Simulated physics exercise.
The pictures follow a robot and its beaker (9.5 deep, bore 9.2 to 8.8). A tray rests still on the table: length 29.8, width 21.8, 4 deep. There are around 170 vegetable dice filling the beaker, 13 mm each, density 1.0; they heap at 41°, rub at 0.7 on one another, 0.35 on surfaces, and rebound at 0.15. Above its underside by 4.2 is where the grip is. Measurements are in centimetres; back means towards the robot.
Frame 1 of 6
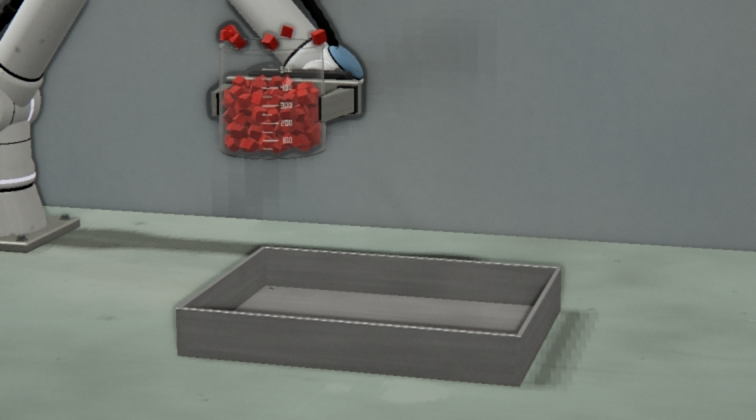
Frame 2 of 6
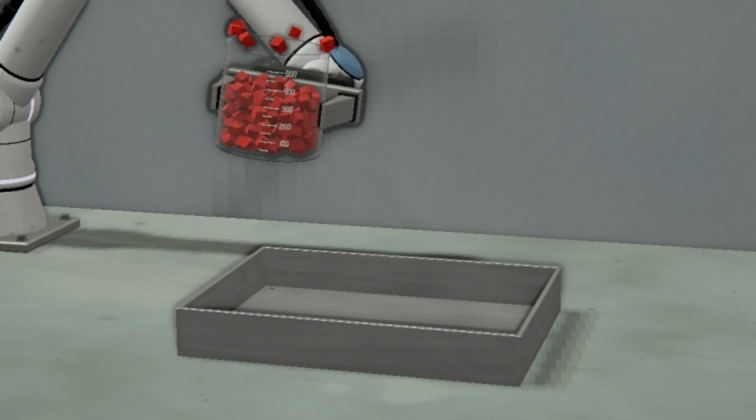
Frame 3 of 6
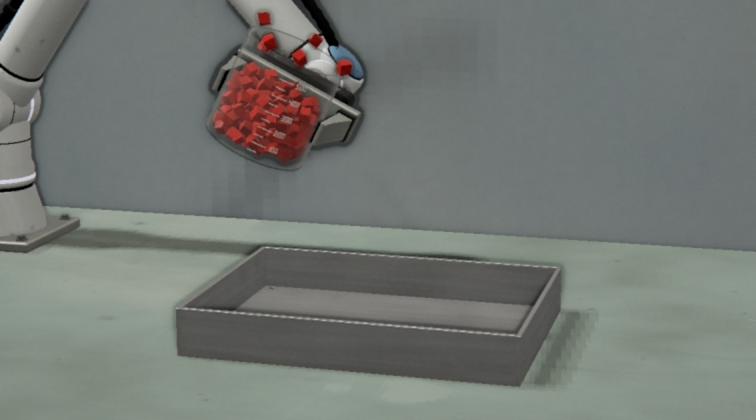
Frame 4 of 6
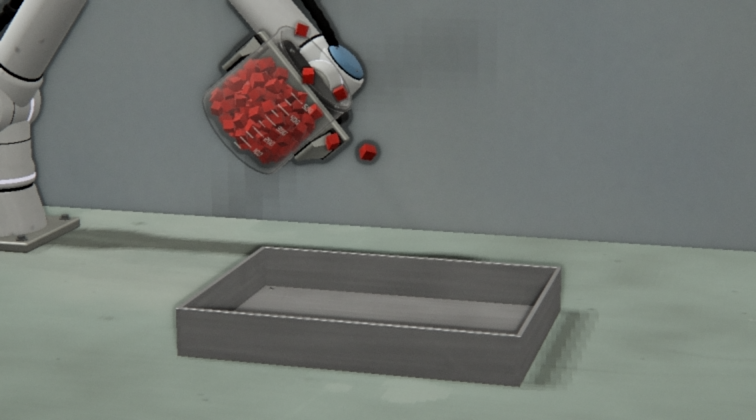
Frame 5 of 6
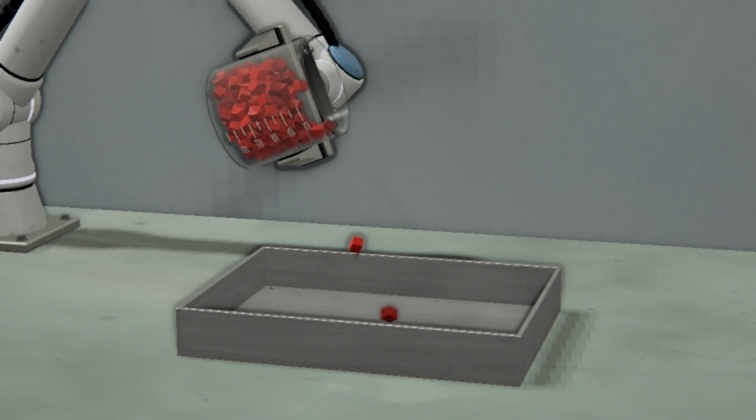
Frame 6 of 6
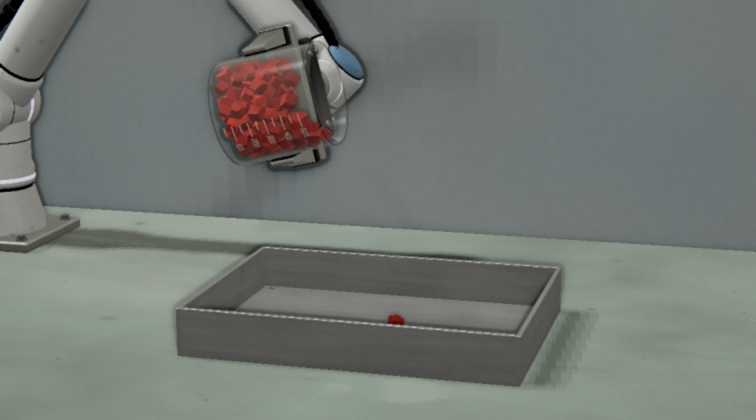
A robot arm tilts a clear beaker full of red cubes forward, to the right, above a grey tray; a few loose cubes drop from its mouth into the tray while most remain packed inside the beaker, now nearly sideways.
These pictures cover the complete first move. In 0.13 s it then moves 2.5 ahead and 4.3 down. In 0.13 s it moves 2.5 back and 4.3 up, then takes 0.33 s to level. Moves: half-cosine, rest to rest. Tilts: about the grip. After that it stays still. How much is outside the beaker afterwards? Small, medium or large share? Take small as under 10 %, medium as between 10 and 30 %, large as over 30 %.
A small share.
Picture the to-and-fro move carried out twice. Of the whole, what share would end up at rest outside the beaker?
Result: Approximately 0 per cent.
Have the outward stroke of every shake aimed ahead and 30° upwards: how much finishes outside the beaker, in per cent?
Roughly 40 per cent.
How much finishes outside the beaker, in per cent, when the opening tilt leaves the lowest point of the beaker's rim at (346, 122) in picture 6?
I'd say close to 0 per cent.
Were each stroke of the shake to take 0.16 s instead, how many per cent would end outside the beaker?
It would be near 5 per cent.
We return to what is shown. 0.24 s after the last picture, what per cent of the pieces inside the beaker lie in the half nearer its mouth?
Roughly 30 %.
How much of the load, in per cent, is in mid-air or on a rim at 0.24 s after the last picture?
Around 1 per cent of the load.
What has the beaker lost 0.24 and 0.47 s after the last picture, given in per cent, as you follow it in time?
In turn: 0 %, then 0 %.
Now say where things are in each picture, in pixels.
In the first frame, beaker middle at (272, 99), level; upper third of the load around (271, 96), from x 225 to 320, top at y 30; 168 in the beaker.
In the second frame, beaker middle at (273, 99), tilted 7° forward; upper third of the load around (269, 95), from x 225 to 325, top at y 25.
In the third frame, beaker middle at (275, 100), tilted 26° forward; upper third of the load around (263, 94), from x 220 to 345, top at y 20.
In the fourth frame, beaker middle at (277, 101), tilted 50° forward; upper third of the load around (260, 89), from x 215 to 370, top at y 30; 165 in the beaker, 3 in flight or on a rim.
In the fifth frame, beaker middle at (278, 103), tilted 69° forward; upper third of the load around (258, 86), from x 220 to 390, top at y 65; 165 in the beaker, 2 in the tray, 1 in flight or on a rim.
In the sixth frame, beaker middle at (278, 104), tilted 76° forward; upper third of the load around (259, 85), from x 220 to 395, top at y 65; 165 in the beaker, 3 in the tray.
Then, 0.24 s after the last picture, tilted 76° forward, highest piece 23 above the table; 164 in the beaker, 3 in the tray, 1 in flight or on a rim.
Then, 0.47 s after the last picture, tilted 22° forward, highest piece 24 above the table; 164 in the beaker, 4 in the tray.
Then, 0.79 s after the last picture, level, highest piece 25 above the table; 164 in the beaker, 4 in the tray.
Then, 1.84 s after the last picture, level, highest piece 25 above the table; 164 in the beaker, 4 in the tray.
Final count, 164 in the beaker, 4 in the tray. That is 2 % outside the beaker.
